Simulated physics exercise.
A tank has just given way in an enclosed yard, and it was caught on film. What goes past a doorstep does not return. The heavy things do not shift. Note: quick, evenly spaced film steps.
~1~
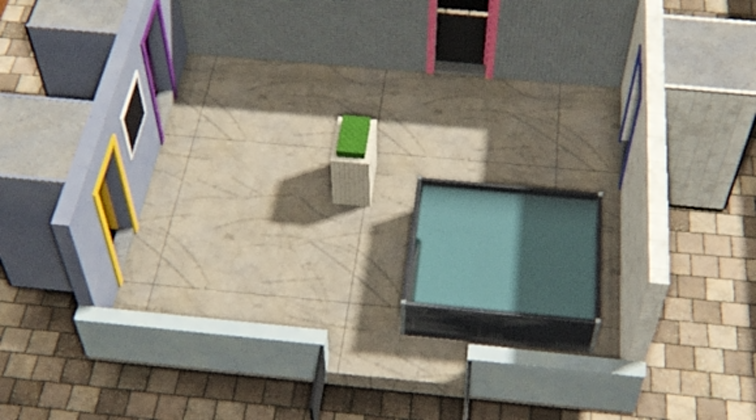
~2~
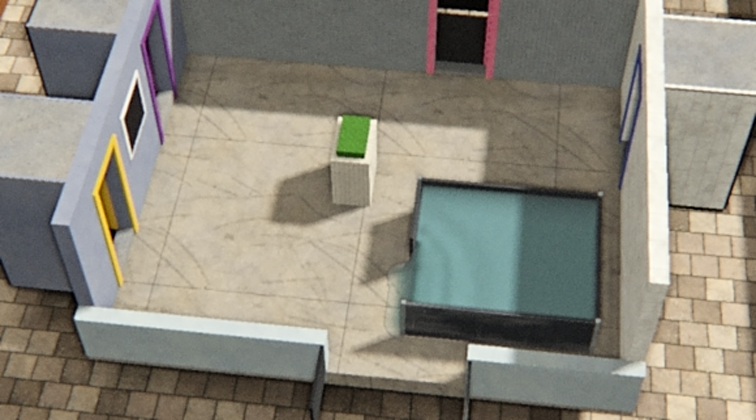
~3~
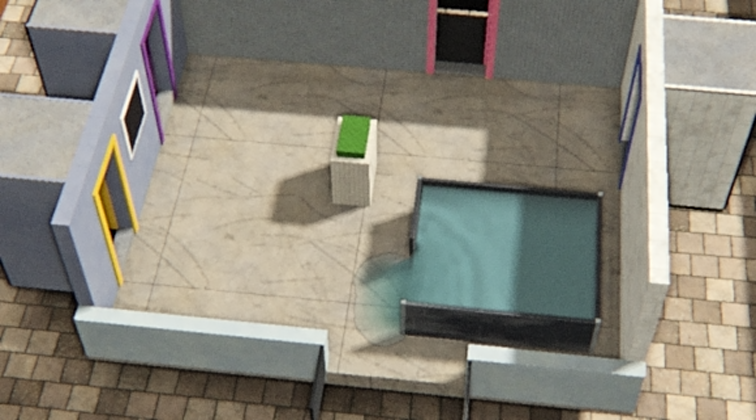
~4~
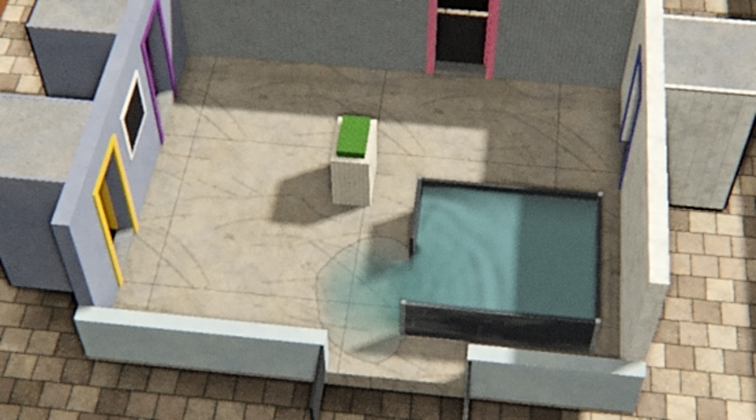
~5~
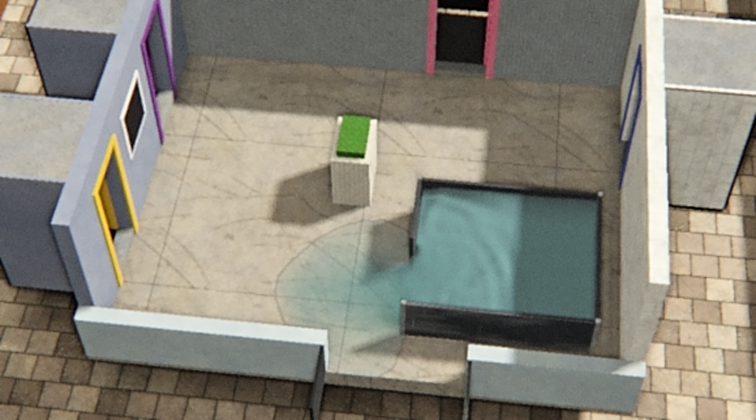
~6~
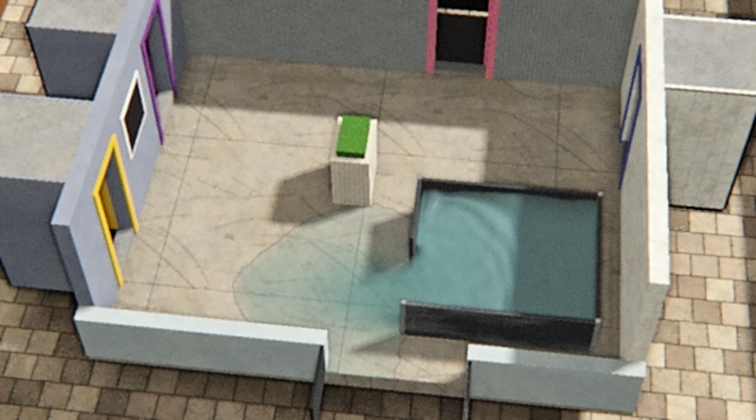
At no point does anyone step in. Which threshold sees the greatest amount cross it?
The yellow threshold.
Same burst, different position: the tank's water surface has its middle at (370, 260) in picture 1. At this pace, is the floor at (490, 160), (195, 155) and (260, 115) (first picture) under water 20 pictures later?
In the order given: Not reached, wetted and wetted.
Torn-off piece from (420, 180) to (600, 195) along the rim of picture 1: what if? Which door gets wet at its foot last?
That would be the yellow door.
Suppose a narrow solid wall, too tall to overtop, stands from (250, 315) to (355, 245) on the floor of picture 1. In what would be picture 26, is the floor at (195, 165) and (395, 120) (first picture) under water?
Going in order, the first is swamped and the second is swamped.
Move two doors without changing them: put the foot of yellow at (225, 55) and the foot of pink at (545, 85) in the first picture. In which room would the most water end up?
The yellow door.
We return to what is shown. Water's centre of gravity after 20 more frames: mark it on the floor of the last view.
Around pixel (360, 263).
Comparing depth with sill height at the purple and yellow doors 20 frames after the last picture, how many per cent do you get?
Around 60 in a hundred for the first and 210 in a hundred for the second.
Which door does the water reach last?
The blue-painted one.
A moment on, water covers 30 % of the floor; blue door not reached, purple door not reached, yellow door wet at the sill, nothing in, pink door not reached.
Next, water covers 35 % of the floor; blue door not reached, purple door not reached, yellow door some in, pink door not reached.
Then, water covers 45 % of the floor; blue door not reached, purple door wet at the sill, nothing in, yellow door a lot in, pink door not reached.
Later, water covers 65 % of the floor; blue door not reached, purple door wet at the sill, nothing in, yellow door a lot in, pink door wet at the sill, nothing in.
In the end, water covers 90 % of the floor; blue door some in, purple door wet at the sill, nothing in, yellow door a lot in, pink door wet at the sill, nothing in; the yellow door has let in the most.
